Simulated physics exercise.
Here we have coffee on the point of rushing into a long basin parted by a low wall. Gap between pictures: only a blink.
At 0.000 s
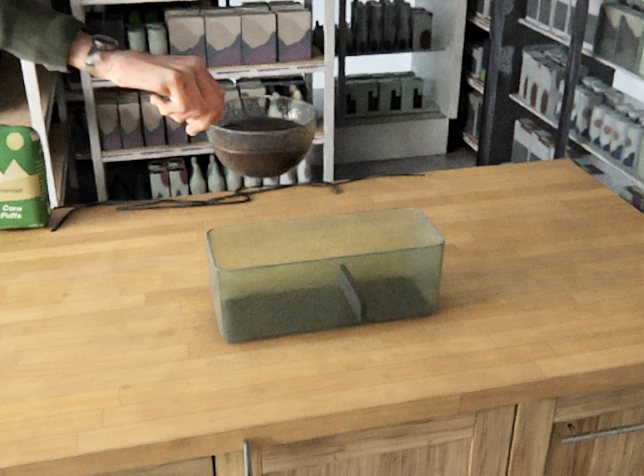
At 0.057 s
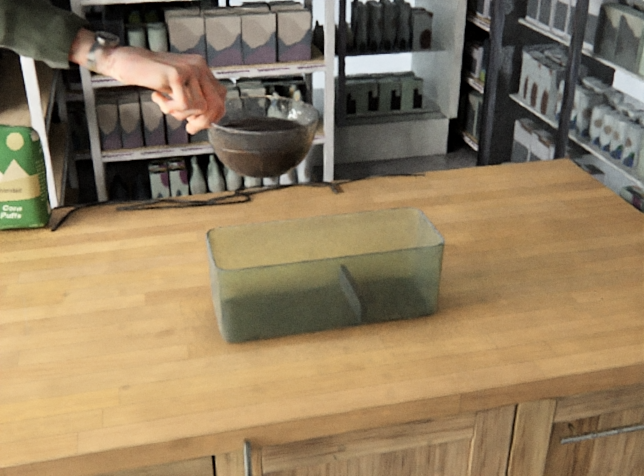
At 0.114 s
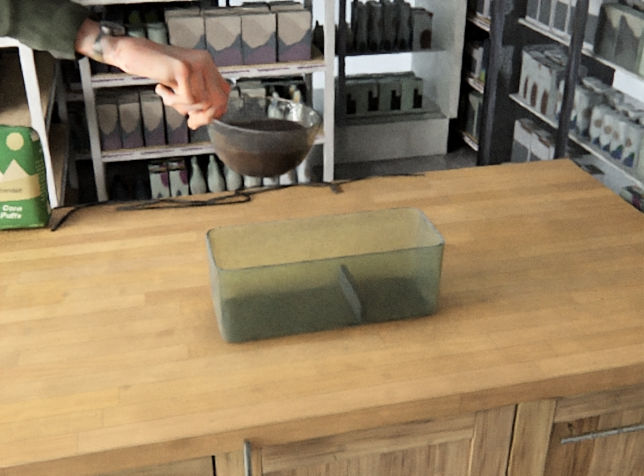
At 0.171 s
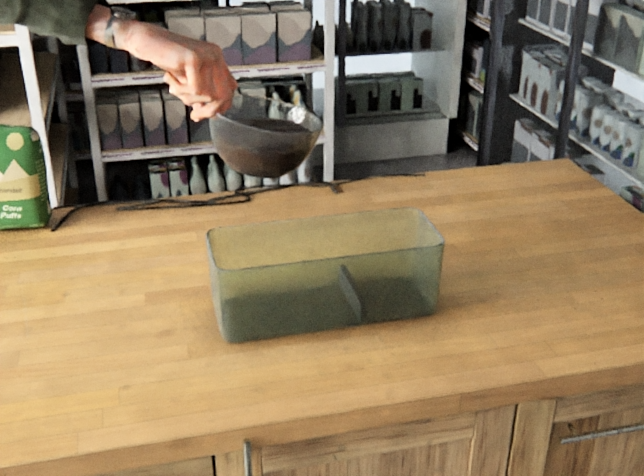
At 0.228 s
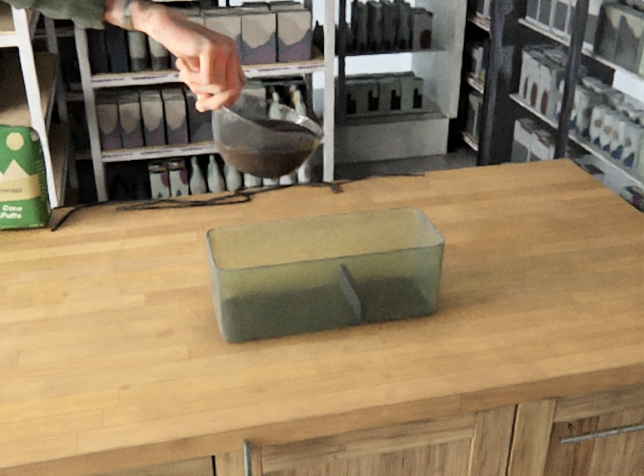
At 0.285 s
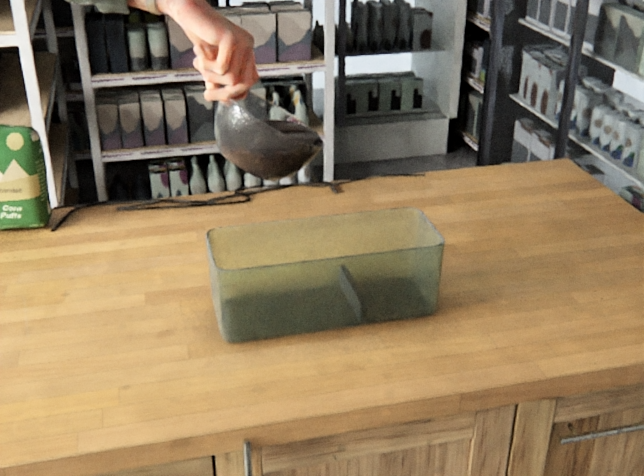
A hand reaching in from the upper left holds a clear glass bowl of dark brown liquid above a wooden counter, seen from slightly above in a room lined with shelves of boxes and bottles. Below sits a long, translucent green basin with a low dividing wall, and a green package stands at left. The hand gradually tilts the bowl rightward, steepening steadily, while the camera stays still.
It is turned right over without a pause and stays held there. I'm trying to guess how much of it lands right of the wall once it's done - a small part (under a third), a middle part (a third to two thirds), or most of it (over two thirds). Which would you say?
I'd say a middle part, a third to two thirds.
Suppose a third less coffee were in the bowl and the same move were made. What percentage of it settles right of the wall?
It should come out close to 25 per cent.
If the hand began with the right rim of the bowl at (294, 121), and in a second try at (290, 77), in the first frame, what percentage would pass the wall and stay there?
In order, some 10 and 15 percent.
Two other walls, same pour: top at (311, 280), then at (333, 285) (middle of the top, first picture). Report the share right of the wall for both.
Respectively 95 and 85 per cent, approximately.
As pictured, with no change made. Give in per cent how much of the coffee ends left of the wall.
About 55 per cent.
A moment on, the bowl is tipped on its side and 32 per cent is still to pour, 6 is left of the wall and 15 right of it.
Next, the bowl is tipped on its side and 5 per cent is still to pour, 36 is left of the wall and 49 right of it.
Then the bowl is tipped on its side and 0 per cent is still to pour, 53 is left of the wall and 45 right of it.
Later the bowl is tipped on its side and 0 per cent is still to pour, 54 is left of the wall and 46 right of it.
Finally, 54 per cent lies left of the wall, 46 right of it and 1 outside.
